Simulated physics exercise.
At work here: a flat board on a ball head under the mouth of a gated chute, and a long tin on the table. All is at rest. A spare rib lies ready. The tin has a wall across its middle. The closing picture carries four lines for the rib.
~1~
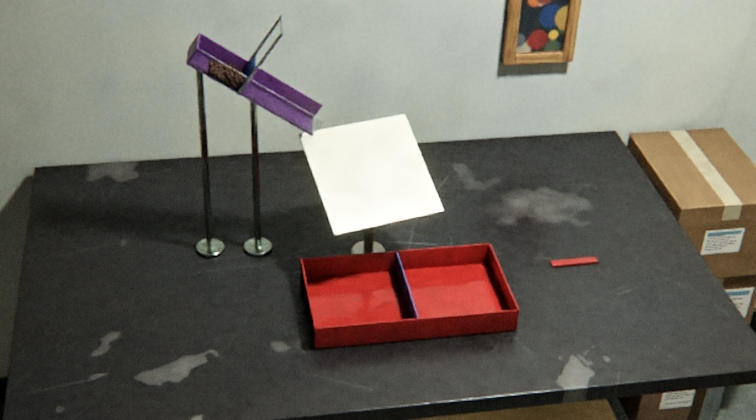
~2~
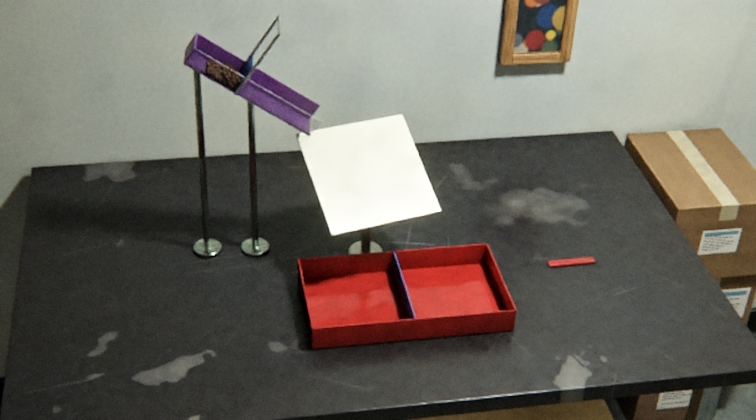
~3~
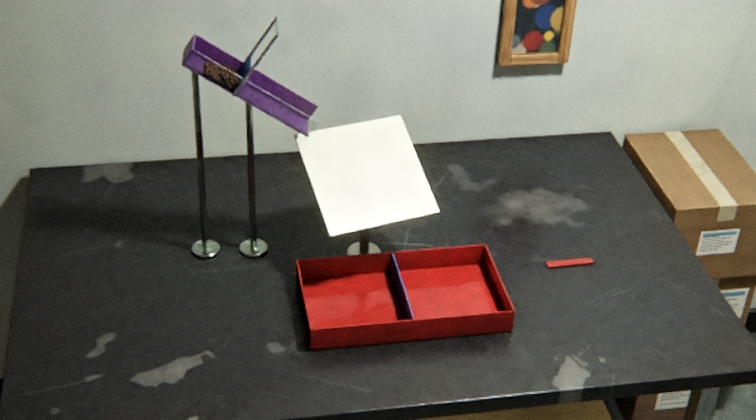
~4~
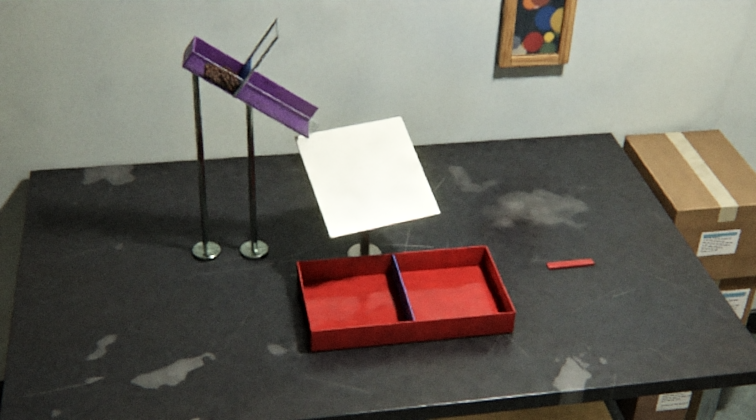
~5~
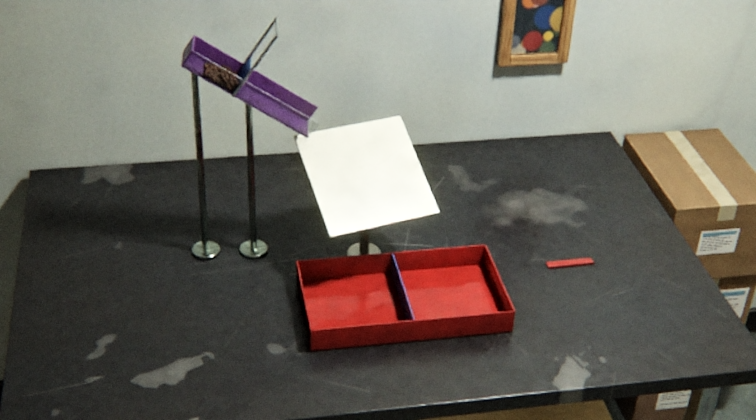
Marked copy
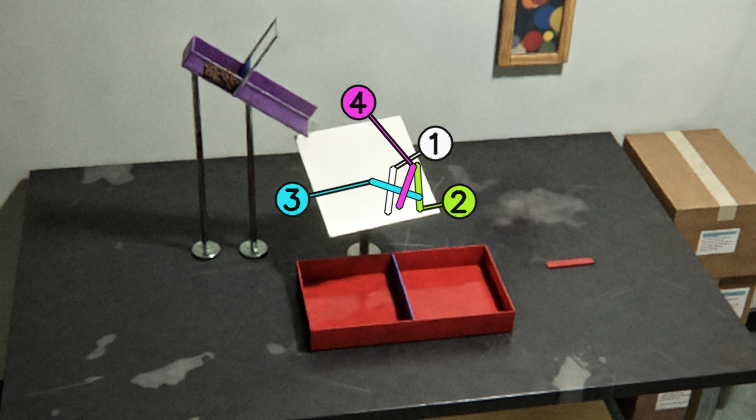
On a dark scuffed tabletop, a raised purple chute holding small dark pieces, a tilted white board and a divided red tray standing still.
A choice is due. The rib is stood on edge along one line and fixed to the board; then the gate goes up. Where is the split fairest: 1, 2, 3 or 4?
It is 4.
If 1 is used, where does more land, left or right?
The left half.
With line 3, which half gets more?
Right.
On the marked copy, line 1 from (393, 169) to (387, 211); line 2 from (417, 165) to (420, 208); line 3 from (372, 181) to (419, 197); line 4 from (413, 166) to (399, 206).
For line 1, of what is caught, the larger part in the left half, about a tenth in the right.
For line 2, of what is caught, about a tenth in the left half, almost all in the right.
For line 3, of what is caught, roughly a quarter in the left half, the larger part in the right.
For line 4, of what is caught, roughly half in the left half, roughly half in the right.
